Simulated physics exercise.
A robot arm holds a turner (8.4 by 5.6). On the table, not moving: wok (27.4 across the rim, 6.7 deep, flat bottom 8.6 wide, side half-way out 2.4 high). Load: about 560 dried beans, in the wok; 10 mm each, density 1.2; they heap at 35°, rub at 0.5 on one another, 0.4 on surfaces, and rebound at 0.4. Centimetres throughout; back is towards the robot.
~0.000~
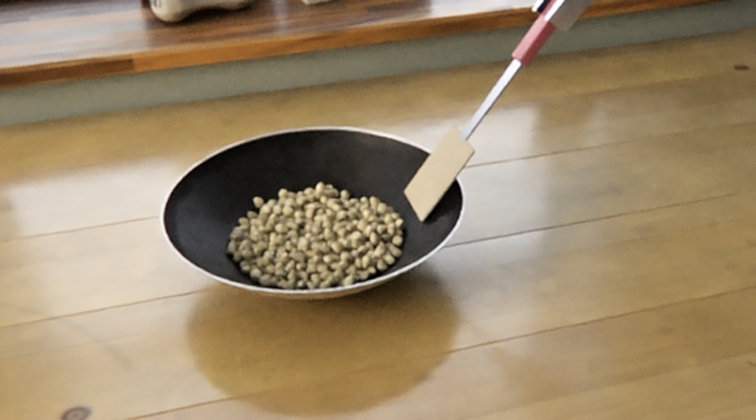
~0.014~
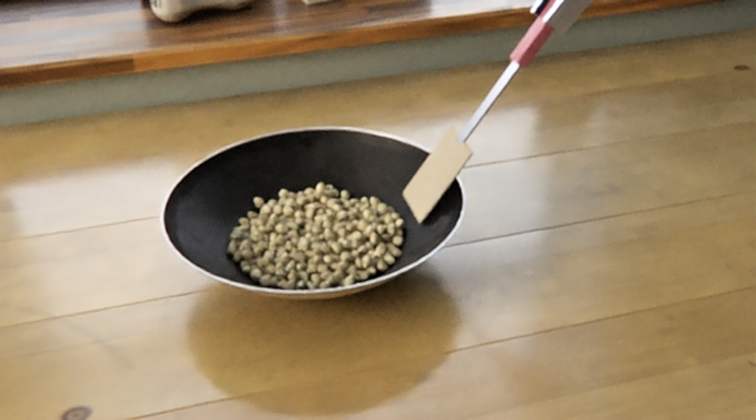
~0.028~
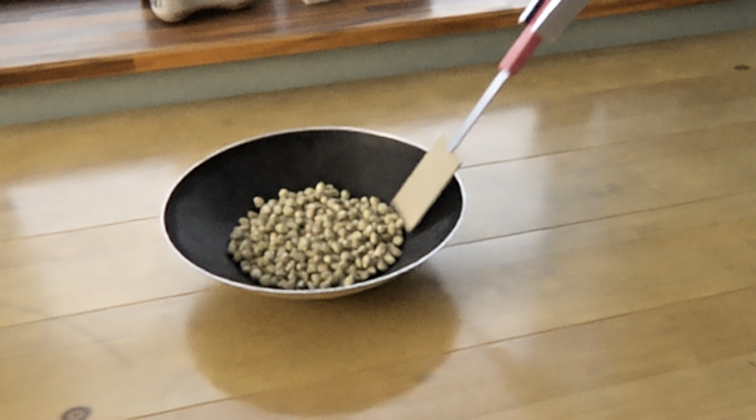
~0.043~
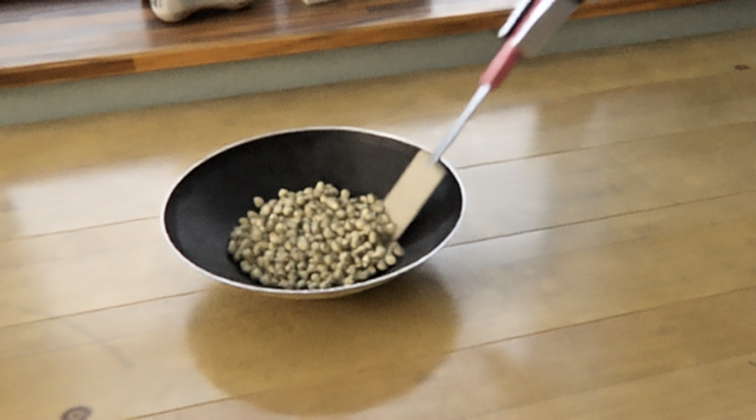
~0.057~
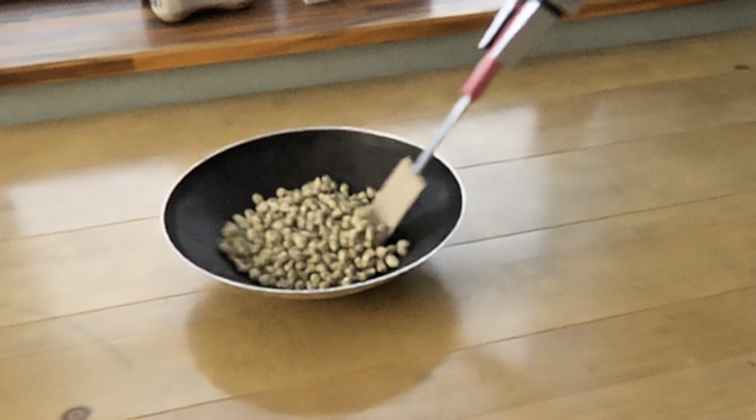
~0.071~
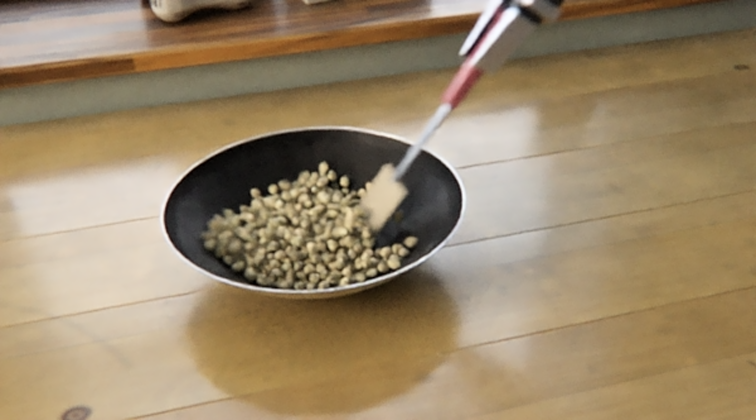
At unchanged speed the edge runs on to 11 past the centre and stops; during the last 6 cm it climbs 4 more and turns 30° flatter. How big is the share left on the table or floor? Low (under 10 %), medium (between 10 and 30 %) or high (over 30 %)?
Share on the table or floor: High (over 30 %).
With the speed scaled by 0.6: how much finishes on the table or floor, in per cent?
About 25 per cent.
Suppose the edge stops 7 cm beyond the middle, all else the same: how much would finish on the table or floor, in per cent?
Then about 25 per cent.
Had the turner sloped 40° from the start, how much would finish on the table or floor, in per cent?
It would be near 40 per cent.
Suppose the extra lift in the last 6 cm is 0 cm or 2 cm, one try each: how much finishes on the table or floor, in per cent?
About 40 and 40 per cent.
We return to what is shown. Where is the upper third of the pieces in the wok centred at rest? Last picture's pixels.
Around (256, 234).
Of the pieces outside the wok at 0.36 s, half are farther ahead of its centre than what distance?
Some 28 cm.
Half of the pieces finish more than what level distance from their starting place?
About 6 cm.
By 0.11 s, sloping 54°, highest piece 8 above the table; 557 in the wok.
By 0.14 s, sloping 48°, highest piece 13 above the table; 553 in the wok, 4 on the blade or in flight.
By 0.36 s, sloping 24°, highest piece 24 above the table; 336 in the wok, 81 on the table or floor, 140 on the blade or in flight.
By 1.41 s, sloping 24°, highest piece 5 above the table; 336 in the wok, 221 on the table or floor.
Final count, 336 in the wok, 221 on the table or floor. That is 40 % on the table or floor.
